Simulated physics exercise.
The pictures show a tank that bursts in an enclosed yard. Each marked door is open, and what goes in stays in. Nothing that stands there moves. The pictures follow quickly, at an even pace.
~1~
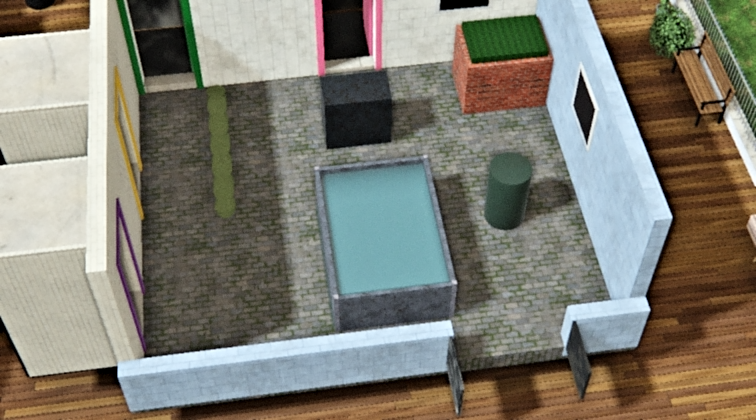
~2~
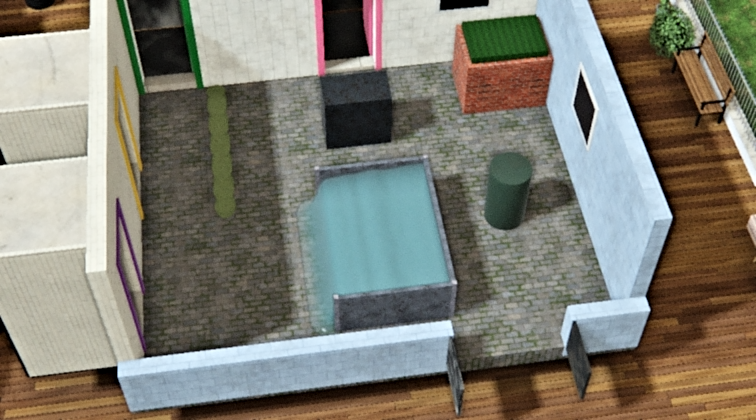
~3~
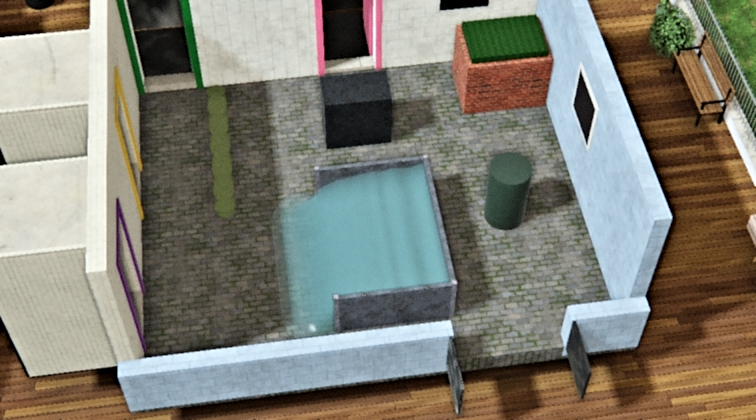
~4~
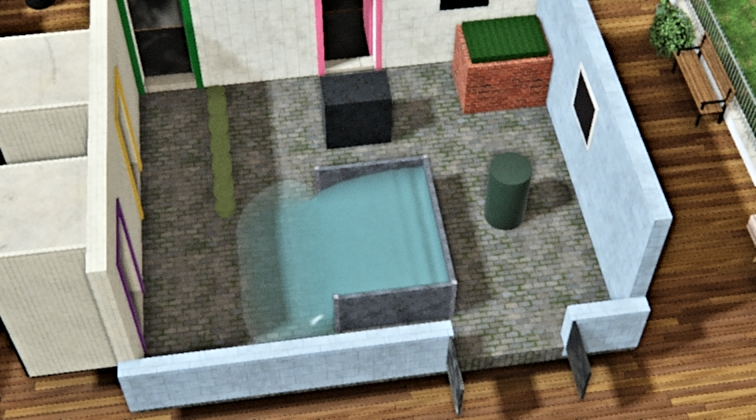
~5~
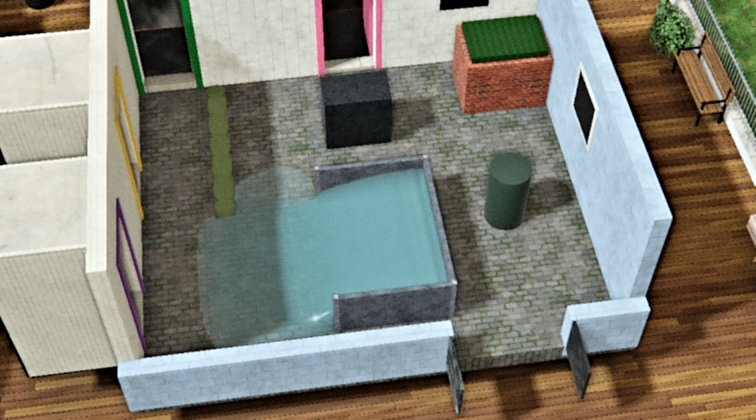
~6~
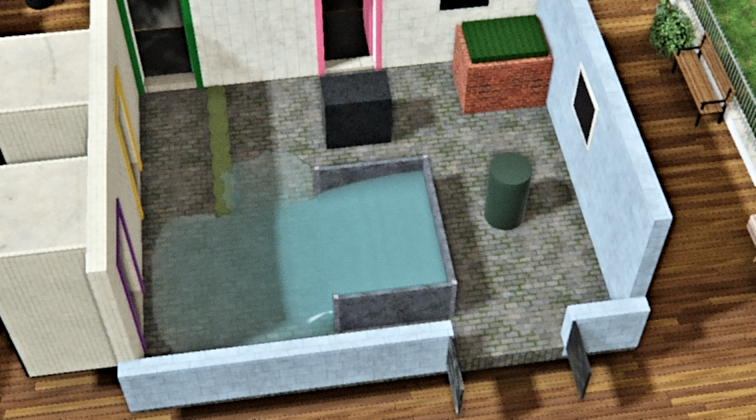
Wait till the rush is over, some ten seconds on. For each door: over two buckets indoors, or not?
One by one: The yellow door admits no more than that; the green door lets in a lot; the pink door admits no more than that; the purple door lets in a lot.
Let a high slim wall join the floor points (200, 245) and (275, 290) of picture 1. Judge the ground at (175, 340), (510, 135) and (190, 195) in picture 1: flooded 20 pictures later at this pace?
In that order: Wet, not flooded, under water.
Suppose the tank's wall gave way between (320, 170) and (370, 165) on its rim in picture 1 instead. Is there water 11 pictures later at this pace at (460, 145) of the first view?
At that place: Awash.
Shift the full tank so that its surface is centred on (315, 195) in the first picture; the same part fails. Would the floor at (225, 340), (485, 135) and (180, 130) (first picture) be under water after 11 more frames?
In turn: Covered, not flooded, covered.
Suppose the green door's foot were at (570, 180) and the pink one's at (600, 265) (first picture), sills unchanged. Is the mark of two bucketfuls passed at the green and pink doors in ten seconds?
Then: Green takes less, pink stays under.
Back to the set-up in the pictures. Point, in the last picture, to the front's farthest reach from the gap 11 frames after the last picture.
I would point to (140, 97).
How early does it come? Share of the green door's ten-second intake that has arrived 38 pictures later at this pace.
Near 90 in a hundred.
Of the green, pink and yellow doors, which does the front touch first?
It is the door marked yellow.
A moment on, water covers 35 % of the floor; the yellow door wet at the sill, nothing in, the green door not reached, the pink door not reached, the purple door far over two buckets in.
Next, water covers 45 % of the floor; the yellow door wet at the sill, nothing in, the green door wet at the sill, nothing in, the pink door not reached, the purple door far over two buckets in.
Then, water covers 50 % of the floor; the yellow door wet at the sill, nothing in, the green door over two buckets in, the pink door wet at the sill, nothing in, the purple door far over two buckets in.
Later, water covers 70 % of the floor; the yellow door wet at the sill, nothing in, the green door far over two buckets in, the pink door wet at the sill, nothing in, the purple door far over two buckets in.
In the end, water covers 90 % of the floor; the yellow door wet at the sill, nothing in, the green door far over two buckets in, the pink door wet at the sill, nothing in, the purple door far over two buckets in.
